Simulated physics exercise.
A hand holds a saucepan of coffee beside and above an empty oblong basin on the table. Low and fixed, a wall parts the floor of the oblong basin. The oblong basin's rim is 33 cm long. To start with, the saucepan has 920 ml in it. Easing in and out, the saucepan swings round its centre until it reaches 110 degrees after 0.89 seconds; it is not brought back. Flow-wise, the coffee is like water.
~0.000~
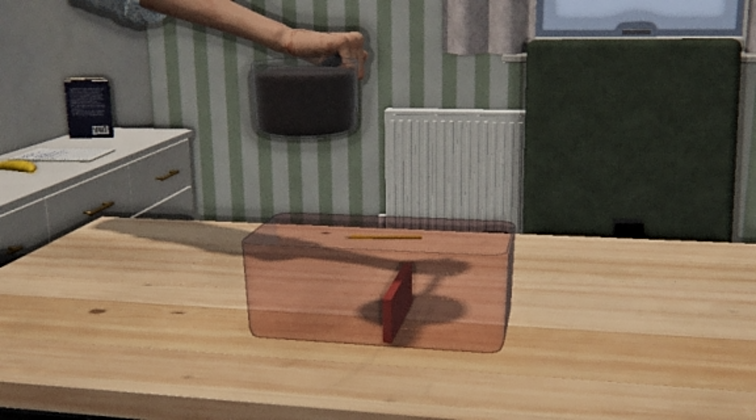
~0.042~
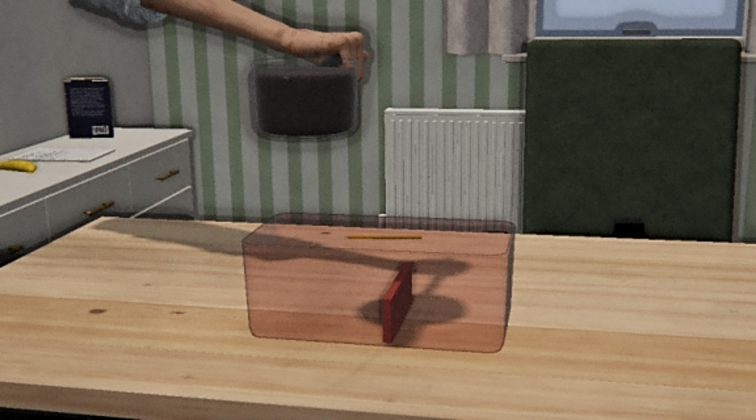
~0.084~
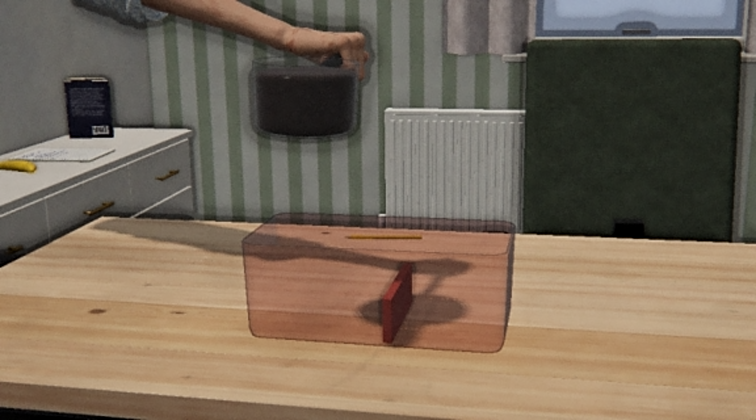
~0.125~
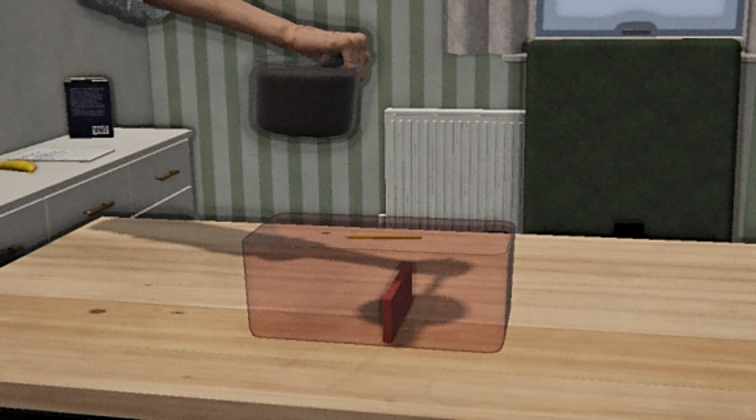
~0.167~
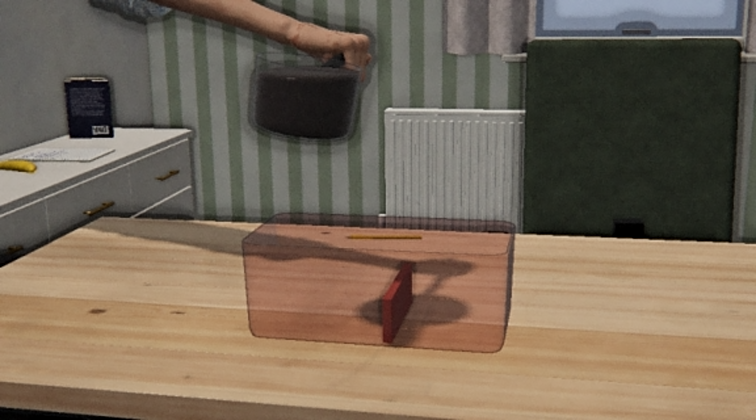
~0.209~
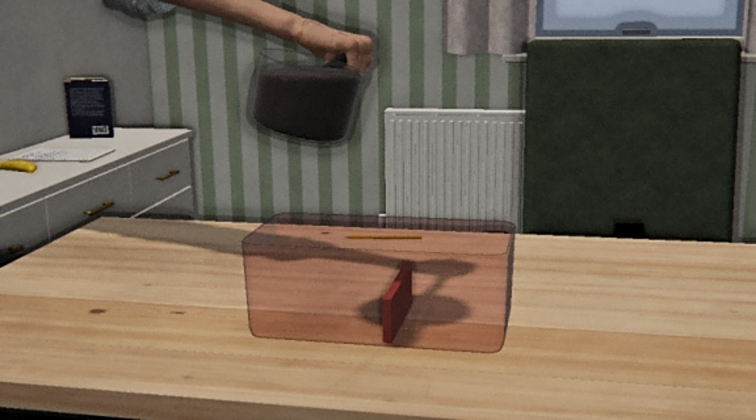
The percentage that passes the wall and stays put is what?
It is about 74 per cent.
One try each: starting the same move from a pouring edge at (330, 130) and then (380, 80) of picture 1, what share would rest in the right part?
Respectively 10 and 95 %.
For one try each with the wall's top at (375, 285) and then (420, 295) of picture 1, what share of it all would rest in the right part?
One try each: Around 95 percent and then around 55 percent.
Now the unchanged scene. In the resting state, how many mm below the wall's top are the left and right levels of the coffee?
Left about 50 mm, right about 26 mm.
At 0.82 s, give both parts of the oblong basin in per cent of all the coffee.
Near 6 on the left, 70 on the right.
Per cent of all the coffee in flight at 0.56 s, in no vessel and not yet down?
About 34 per cent.
After 0.56 s the tilt is 77° and 58 per cent is still to pour, 1 is left of the wall and 7 right of it.
After 0.82 s the tilt is 108° and 10 per cent is still to pour, 6 is left of the wall and 69 right of it.
After 1.10 s the tilt is 110° and 0 per cent is still to pour, 23 is left of the wall and 74 right of it.
After 1.39 s the tilt is 110° and 0 per cent is still to pour, 24 is left of the wall and 74 right of it.
In the end 24 per cent lies left of the wall, 74 right of it and 1 outside.
